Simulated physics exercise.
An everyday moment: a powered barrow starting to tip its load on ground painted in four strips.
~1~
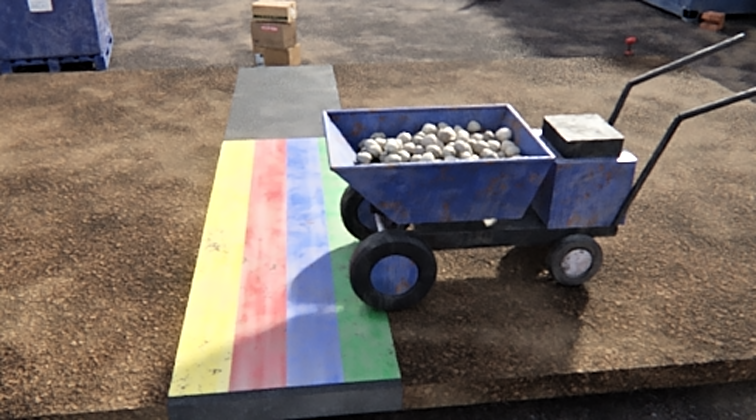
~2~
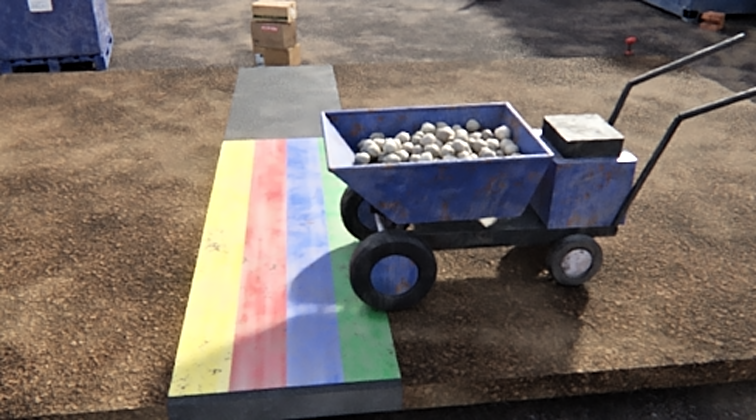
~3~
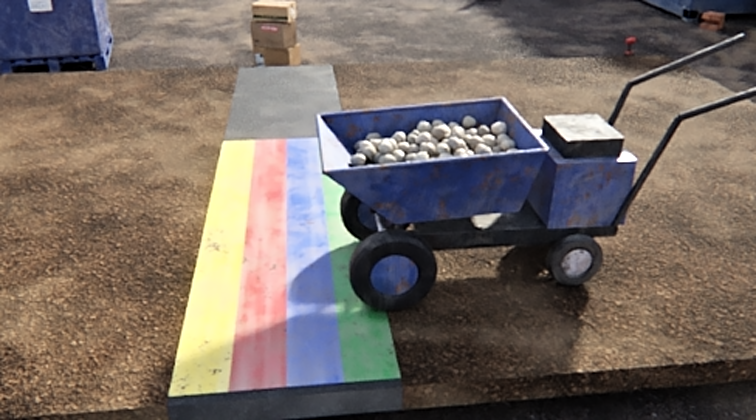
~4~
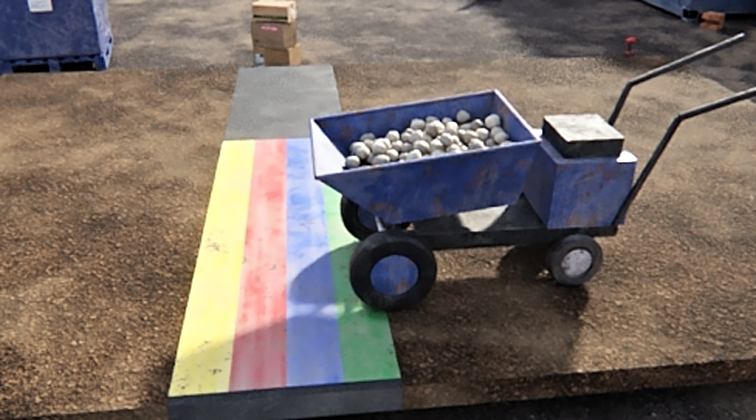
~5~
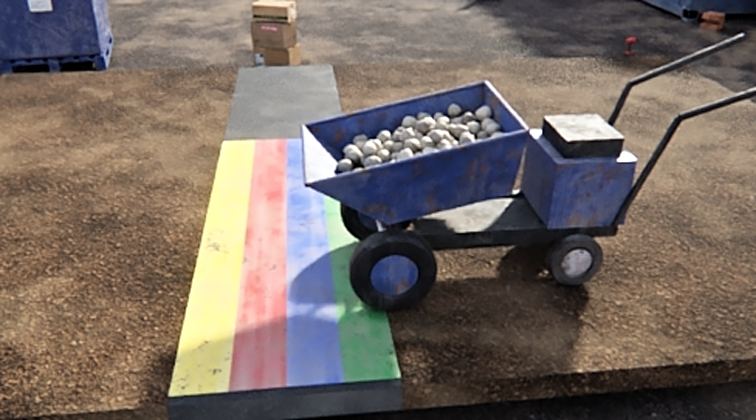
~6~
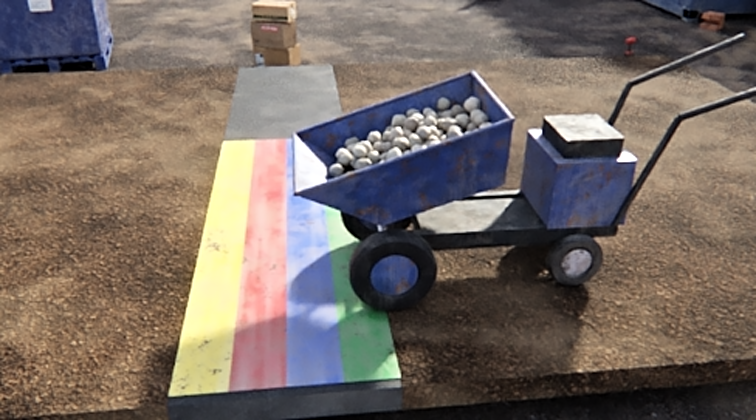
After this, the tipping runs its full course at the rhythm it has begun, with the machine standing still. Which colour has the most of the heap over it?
Most covered: The yellow band.
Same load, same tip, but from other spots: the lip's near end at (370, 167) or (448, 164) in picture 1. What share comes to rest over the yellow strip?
Roughly 30 per cent, and 10 per cent.
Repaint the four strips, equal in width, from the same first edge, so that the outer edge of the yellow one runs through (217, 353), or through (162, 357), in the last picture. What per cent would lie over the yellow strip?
About 30 and 30 per cent.
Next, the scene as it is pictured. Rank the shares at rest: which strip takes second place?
Next in line is that red strip.
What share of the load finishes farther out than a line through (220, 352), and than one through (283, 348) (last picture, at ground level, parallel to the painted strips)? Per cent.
First some 50, then 80 per cent.
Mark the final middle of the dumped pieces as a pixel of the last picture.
Around (211, 272).
Soon, skip tipped steeply; all in the skip.
A while on, skip tipped steeply; about two thirds in the skip; a small part over the red strip; about a quarter over the yellow strip; a stray few off the paint.
Towards the end, skip tipped right over; about a quarter in the skip; about a quarter over the red strip; about a third over the yellow strip; about a quarter off the paint.
Finally, skip tipped right over; about a quarter in the skip; none over the green strip; none over the blue strip; about a quarter over the red strip; about a third over the yellow strip; about a quarter off the paint.
